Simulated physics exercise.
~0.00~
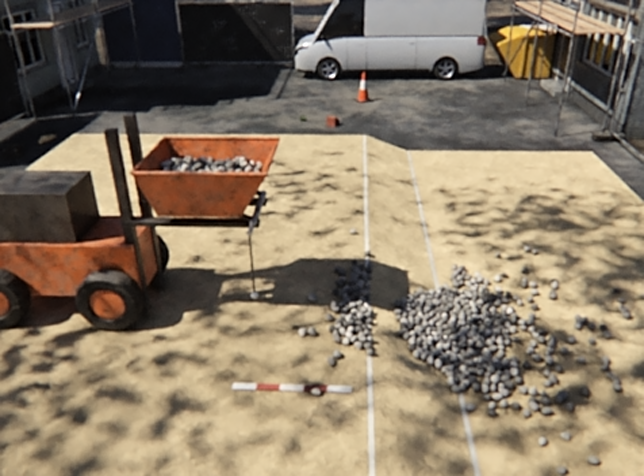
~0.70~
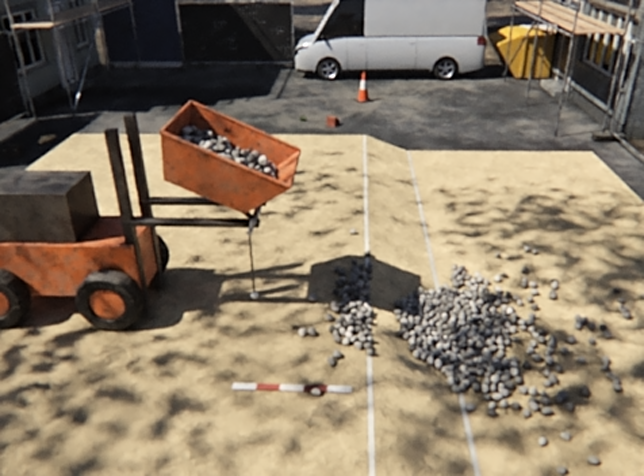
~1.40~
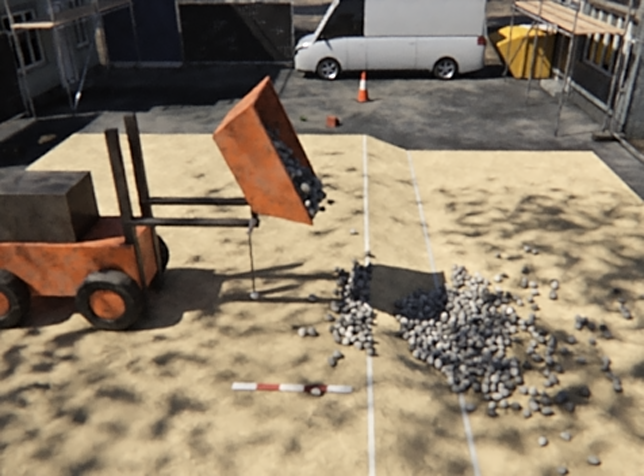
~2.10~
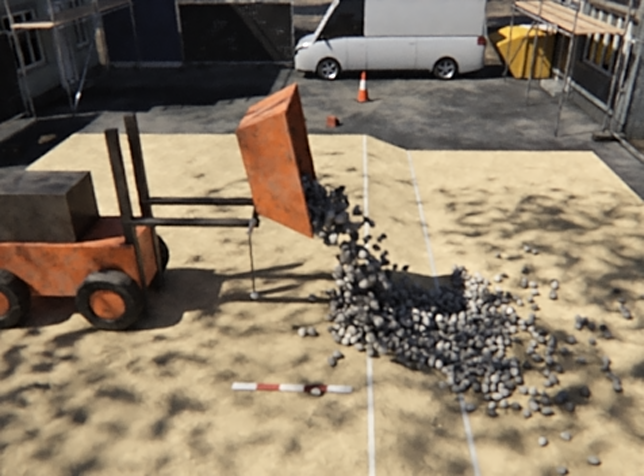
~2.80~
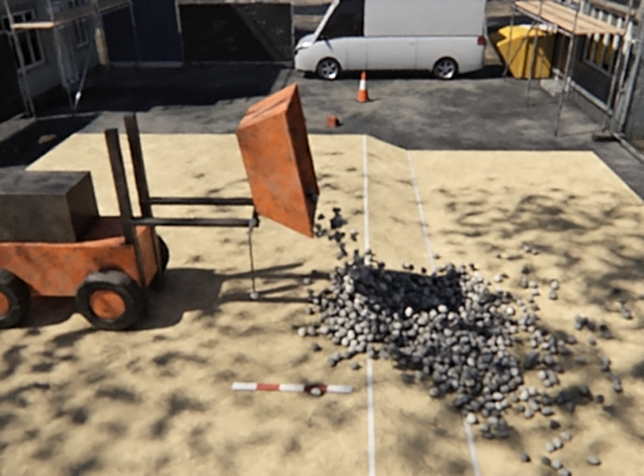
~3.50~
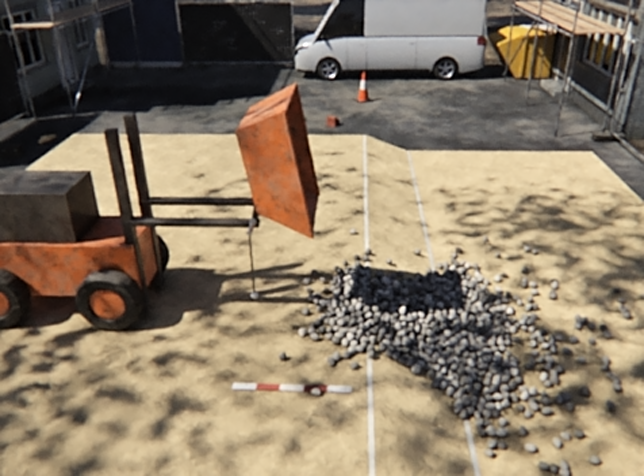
An orange forklift on the left tipped its skip of grey stones steeply to the right, and they poured onto the sand beside a loose heap already there, spreading down the slope until the skip hung empty over one larger pile.
